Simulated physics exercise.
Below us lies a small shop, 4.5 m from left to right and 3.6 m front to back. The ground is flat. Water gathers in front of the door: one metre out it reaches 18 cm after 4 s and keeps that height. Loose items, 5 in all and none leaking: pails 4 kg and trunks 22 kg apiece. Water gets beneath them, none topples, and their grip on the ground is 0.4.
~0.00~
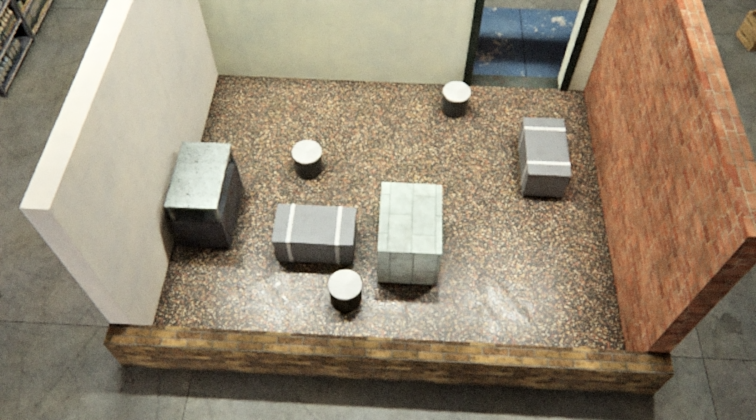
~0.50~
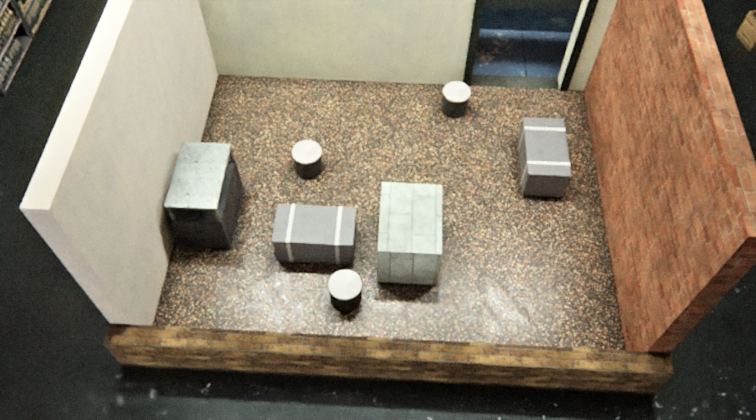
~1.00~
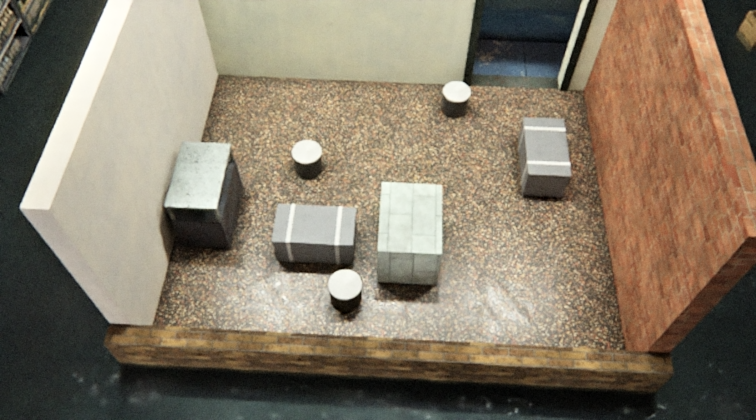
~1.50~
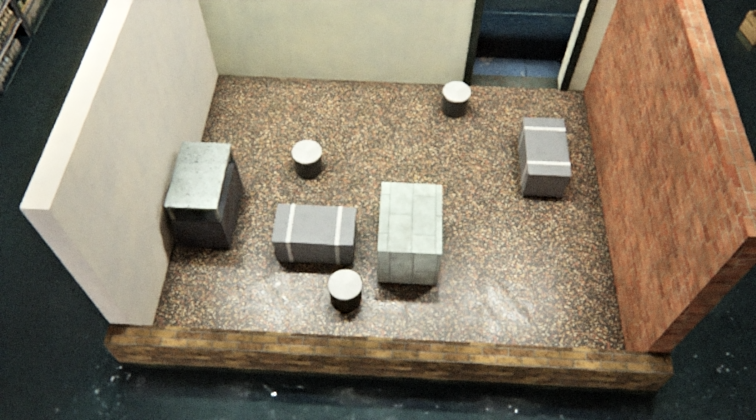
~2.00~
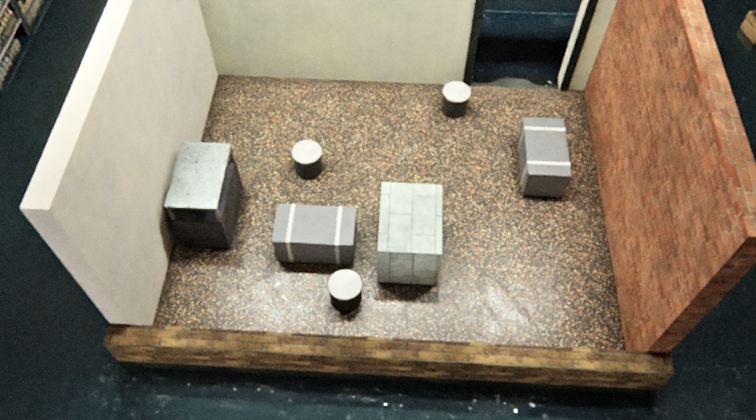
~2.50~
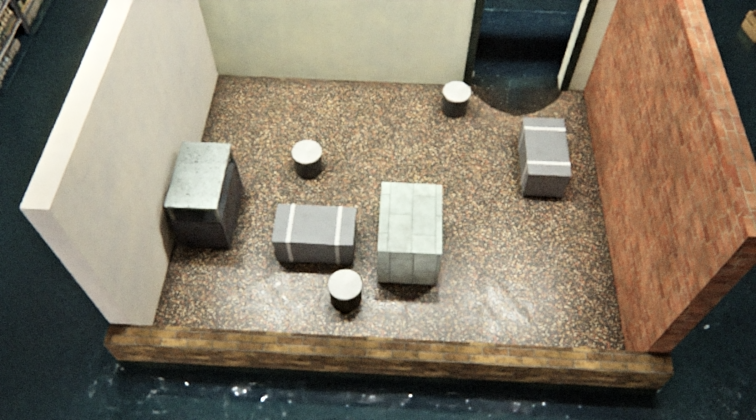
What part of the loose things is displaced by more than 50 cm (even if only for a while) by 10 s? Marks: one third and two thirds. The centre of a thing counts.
It is under a third.
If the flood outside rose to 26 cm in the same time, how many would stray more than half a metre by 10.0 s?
In that case 2 of them.
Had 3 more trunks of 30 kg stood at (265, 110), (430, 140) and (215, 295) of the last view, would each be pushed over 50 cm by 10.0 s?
In that order: Less, less, short of it.
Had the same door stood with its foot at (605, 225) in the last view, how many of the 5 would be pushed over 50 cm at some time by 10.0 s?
Then 2.
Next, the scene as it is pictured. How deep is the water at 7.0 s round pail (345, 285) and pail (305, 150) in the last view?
Roughly 1 and 2 cm.
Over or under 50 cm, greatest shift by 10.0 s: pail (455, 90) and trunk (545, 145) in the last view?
In that order: Under, over.
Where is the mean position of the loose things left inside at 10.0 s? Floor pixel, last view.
Near (392, 219).
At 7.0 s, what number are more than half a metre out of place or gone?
By then 1.
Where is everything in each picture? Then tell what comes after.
In the first picture, a pail at (307, 151), on the bottom; a pail at (457, 91) rests on the ground; water covers 0.0 m2; 0 of 5 have shifted.
In the second picture, a pail at (307, 151) rests on the ground; a pail at (457, 91) rests on the ground; water covers 0.0 m2; 0 of 5 have shifted.
In the third picture, a pail at (307, 151) rests on the ground; a pail at (457, 91) rests on the ground; 0.0 m2 under water; 0 of 5 have shifted.
In the fourth picture, a pail at (307, 151) rests on the ground; a pail at (457, 91) rests on the ground; water covers 0.0 m2; 0 of 5 have shifted.
In the fifth picture, a pail at (307, 151), on the bottom; a pail at (457, 91), on the bottom; water covers 0.0 m2; 0 of 5 have shifted.
In the sixth picture, a pail at (307, 151) rests on the ground; a pail at (457, 91) rests on the ground; water covers 0.3 m2; 0 of 5 have shifted.
After 3.5 s 0 of 5 are over 50 cm from their spots; 0 afloat.
After 4.5 s 0 of 5 are over 50 cm from their spots; 0 afloat.
After 7.0 s 1 of 5 are over 50 cm from their spots; 0 afloat.
After 10.0 s 1 of 5 are over 50 cm from their spots, and 1 have been at some point; 1 afloat.
